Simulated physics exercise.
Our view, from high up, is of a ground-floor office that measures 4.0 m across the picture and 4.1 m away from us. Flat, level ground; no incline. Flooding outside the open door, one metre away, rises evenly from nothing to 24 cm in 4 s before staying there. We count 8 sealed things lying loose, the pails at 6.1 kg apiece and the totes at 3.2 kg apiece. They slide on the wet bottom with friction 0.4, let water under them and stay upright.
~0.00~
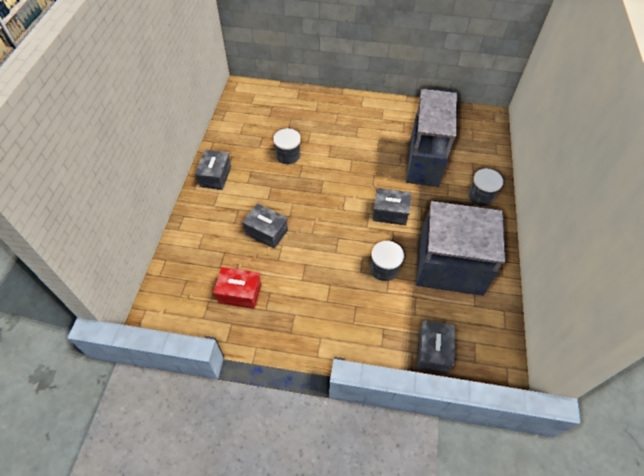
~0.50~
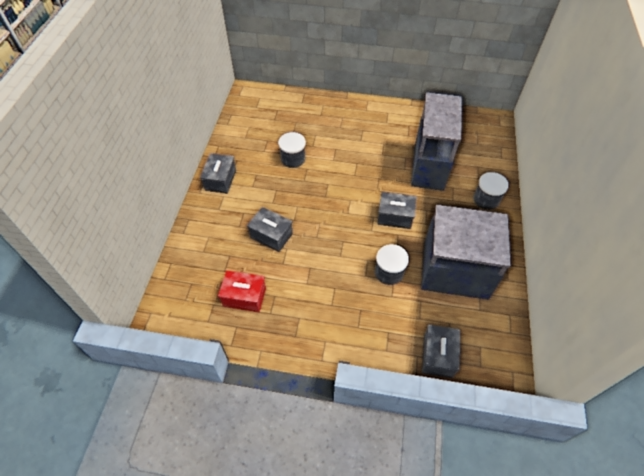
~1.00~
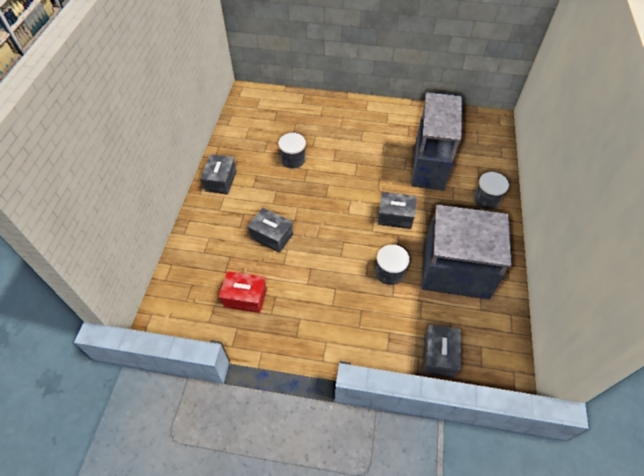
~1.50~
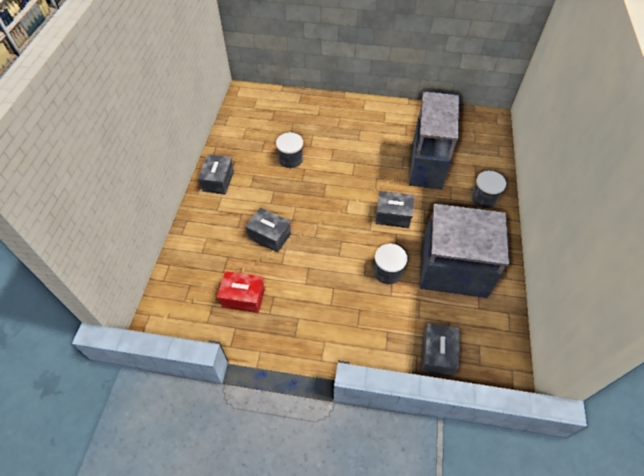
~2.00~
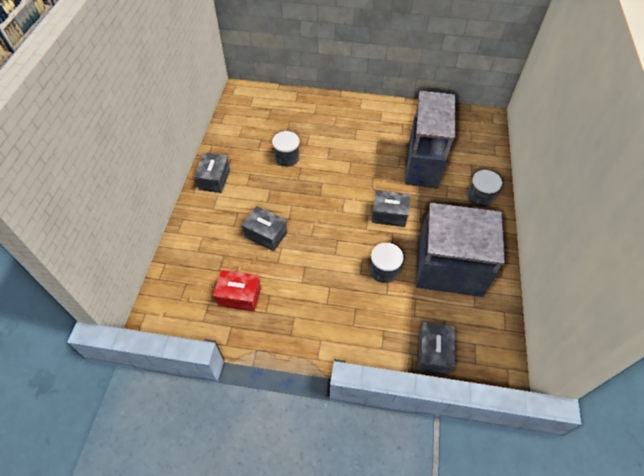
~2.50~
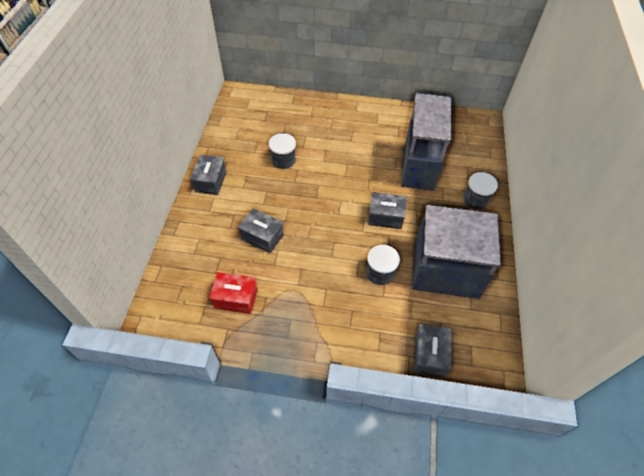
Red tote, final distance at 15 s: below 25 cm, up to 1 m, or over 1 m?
Over 1 m.
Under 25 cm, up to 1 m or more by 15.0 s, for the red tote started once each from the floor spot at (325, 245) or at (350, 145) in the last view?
The first time it wanders far off, the second time it wanders far off.
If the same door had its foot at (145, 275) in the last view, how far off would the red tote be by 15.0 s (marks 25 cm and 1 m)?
With that change, the red tote travels a long distance.
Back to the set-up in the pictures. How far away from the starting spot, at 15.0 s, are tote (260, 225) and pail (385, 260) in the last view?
In turn: 250 cm, 200 cm.
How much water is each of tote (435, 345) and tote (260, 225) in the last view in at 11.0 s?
I'd put it at 3 cm and 13 cm respectively.
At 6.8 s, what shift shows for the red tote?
Roughly 250 centimetres by that point.
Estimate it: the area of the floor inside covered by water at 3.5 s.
Wet: Near 3.5 m2.
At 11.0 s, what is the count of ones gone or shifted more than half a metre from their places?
At that time I count 6.
After 3.5 s the red tote is near (220, 265), 0.3 m from its start, aground; 0 afloat.
After 6.8 s the red tote is near (222, 115), 2.5 m from its start, afloat; 4 afloat.
After 11.0 s the red tote is near (280, 106), 2.6 m from its start, afloat; 8 afloat.
After 15.0 s the red tote is near (323, 95), 2.9 m from its start, afloat; 8 afloat.
